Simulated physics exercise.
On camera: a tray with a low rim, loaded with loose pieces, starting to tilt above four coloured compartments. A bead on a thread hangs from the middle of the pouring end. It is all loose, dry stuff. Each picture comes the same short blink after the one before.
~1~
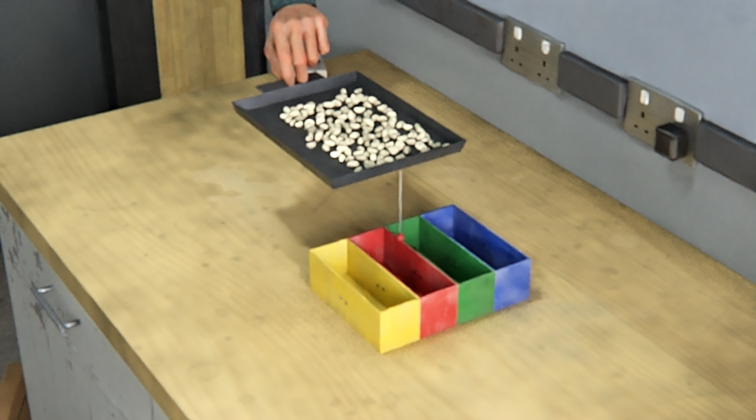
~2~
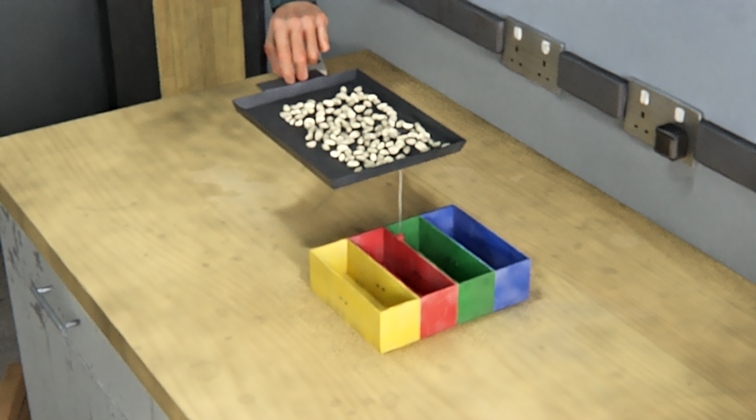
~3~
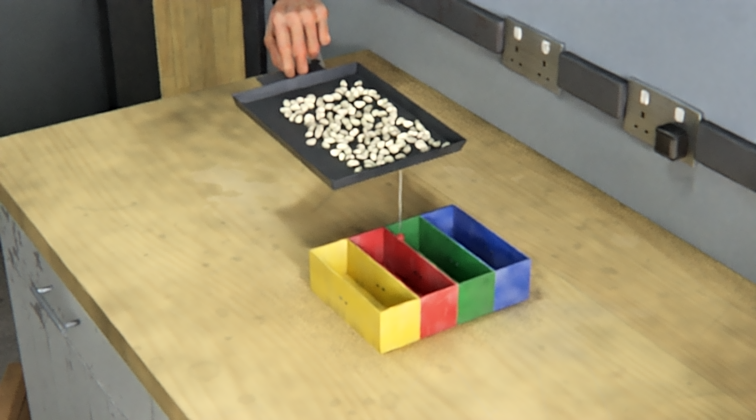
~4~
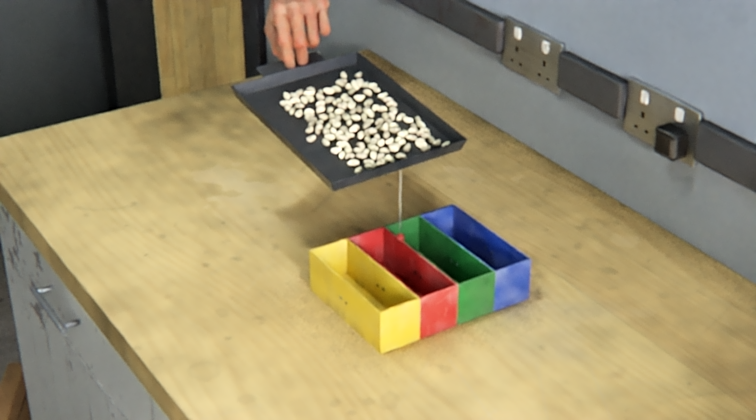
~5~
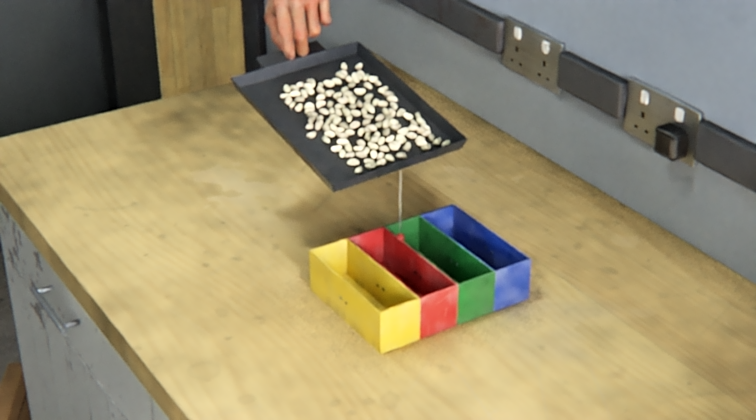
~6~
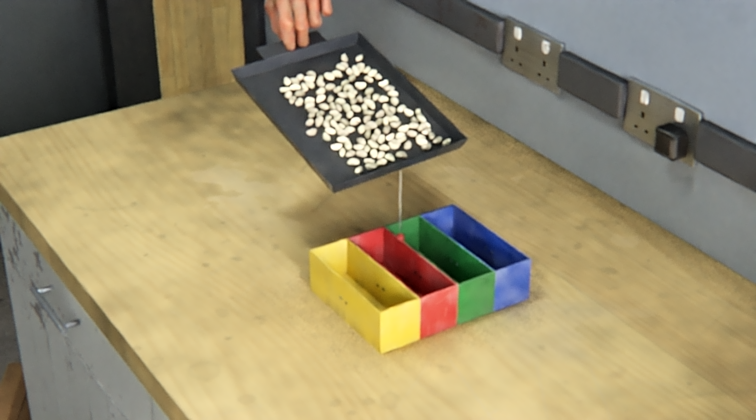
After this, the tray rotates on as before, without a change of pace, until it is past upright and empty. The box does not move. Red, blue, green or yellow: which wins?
Most goes to the yellow cell.
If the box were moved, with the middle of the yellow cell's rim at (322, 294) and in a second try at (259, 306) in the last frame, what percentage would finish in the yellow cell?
The first gives 10 %, the second 0 %.
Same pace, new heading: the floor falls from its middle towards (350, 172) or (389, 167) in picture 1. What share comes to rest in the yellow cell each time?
The first gives 60 %, the second 30 %.
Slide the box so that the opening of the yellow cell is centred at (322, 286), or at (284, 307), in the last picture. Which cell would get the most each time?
First the red one, then green.
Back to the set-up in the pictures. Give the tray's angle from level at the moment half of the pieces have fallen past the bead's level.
At some 105 degrees.
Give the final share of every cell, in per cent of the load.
Yellow cell near 40; red cell near 20; green cell near 20; blue cell near 0.
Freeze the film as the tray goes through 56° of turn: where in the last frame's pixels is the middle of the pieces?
At about (376, 142).
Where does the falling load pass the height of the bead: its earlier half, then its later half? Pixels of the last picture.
The first part at (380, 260); the rest at (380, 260).
Soon after the last picture, tray tipped steeply; nearly all on the tray; a stray few falling or outside the box.
A little later, tray tipped right over; most on the tray; a stray few in the yellow cell; a stray few in the red cell; a stray few in the green cell; a small part falling or outside the box.
Later still, tray tipped past a quarter turn; about half in the yellow cell; about a quarter in the red cell; a small part in the green cell; a stray few in the blue cell; about a quarter falling or outside the box.
At rest, tray tipped past a quarter turn; about half in the yellow cell; about a quarter in the red cell; a small part in the green cell; a stray few in the blue cell; about a quarter outside the box.
